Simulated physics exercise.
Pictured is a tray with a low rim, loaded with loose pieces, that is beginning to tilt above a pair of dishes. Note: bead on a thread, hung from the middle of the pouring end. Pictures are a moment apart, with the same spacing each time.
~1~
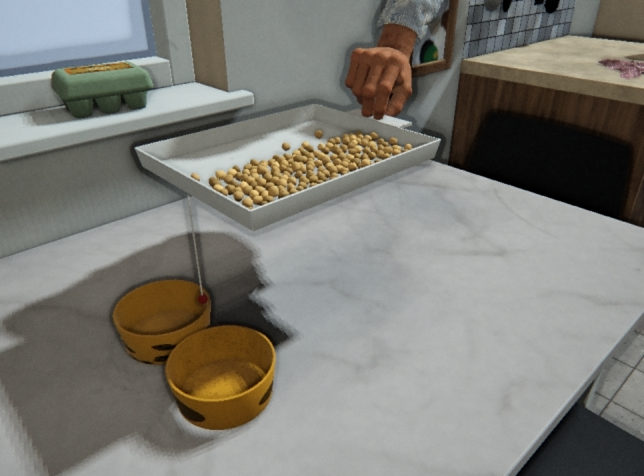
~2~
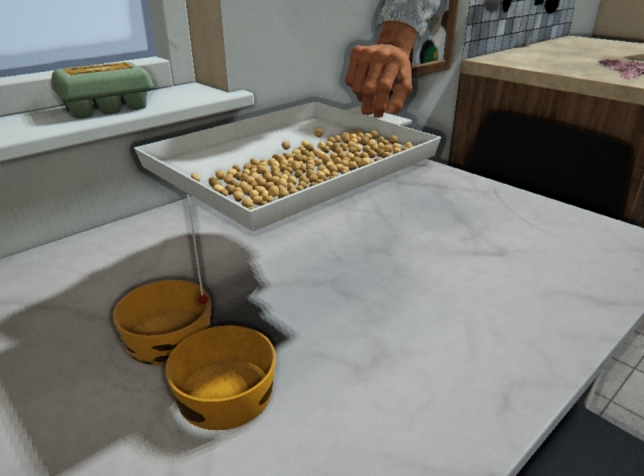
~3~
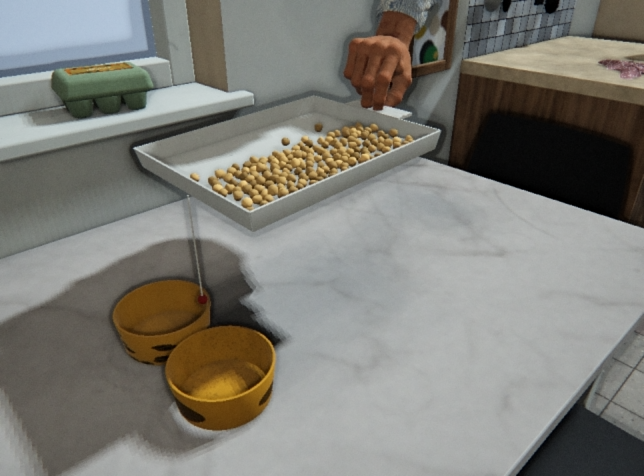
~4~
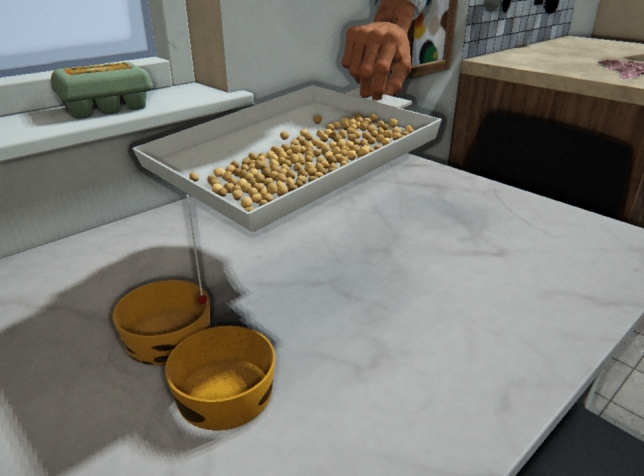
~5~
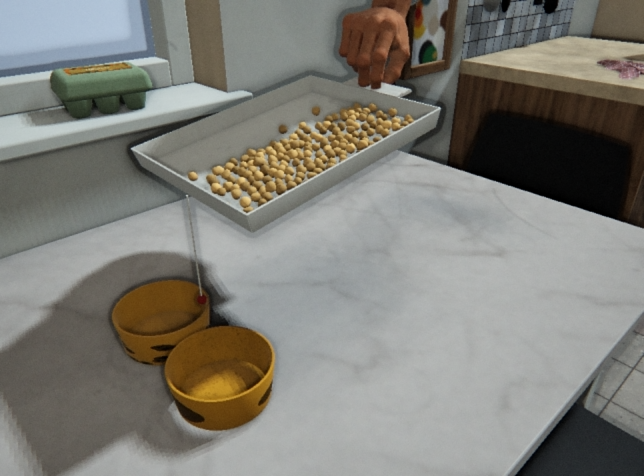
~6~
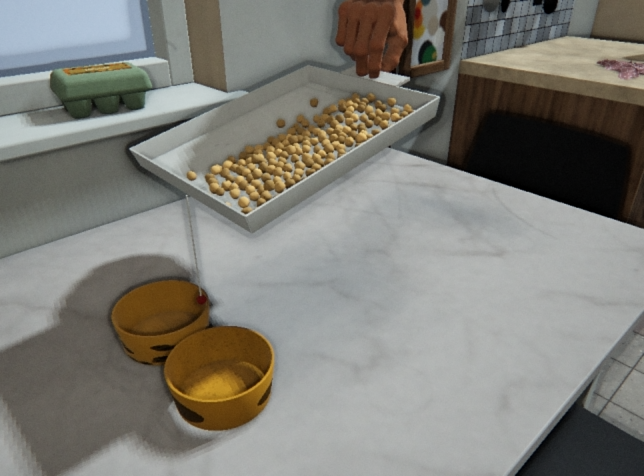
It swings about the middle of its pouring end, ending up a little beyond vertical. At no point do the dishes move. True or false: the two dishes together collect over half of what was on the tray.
True.
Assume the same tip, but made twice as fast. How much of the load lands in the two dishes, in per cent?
I'd put it at some 60 per cent.
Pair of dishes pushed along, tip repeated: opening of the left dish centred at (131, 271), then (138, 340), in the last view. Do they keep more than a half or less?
Result - try one, below the halfway mark; try two, past the halfway mark.
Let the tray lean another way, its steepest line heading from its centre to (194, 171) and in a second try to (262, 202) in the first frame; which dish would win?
For the first place it's the left-side dish, for the second the right-side dish.
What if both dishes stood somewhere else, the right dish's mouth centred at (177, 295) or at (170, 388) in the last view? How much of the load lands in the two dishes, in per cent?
It comes to roughly 0 per cent in one try and roughly 80 per cent in the next.
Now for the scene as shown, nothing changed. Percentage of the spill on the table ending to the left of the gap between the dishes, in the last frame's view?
I'd put it at close to 100 per cent.
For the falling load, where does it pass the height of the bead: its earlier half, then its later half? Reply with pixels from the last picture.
The leading part at (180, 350), the rest of it at (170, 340).
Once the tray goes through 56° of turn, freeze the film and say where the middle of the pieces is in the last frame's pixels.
Its middle sits at about pixel (235, 156).
Soon, tray tipped steeply; all on the tray.
A while on, tray tipped right over; nearly all on the tray; a stray few in the air.
Towards the end, tray tipped past a quarter turn; about half in the right dish; about a quarter in the left dish; about a third outside both.
Finally, tray tipped past a quarter turn; about half in the right dish; about a quarter in the left dish; about a third outside both.
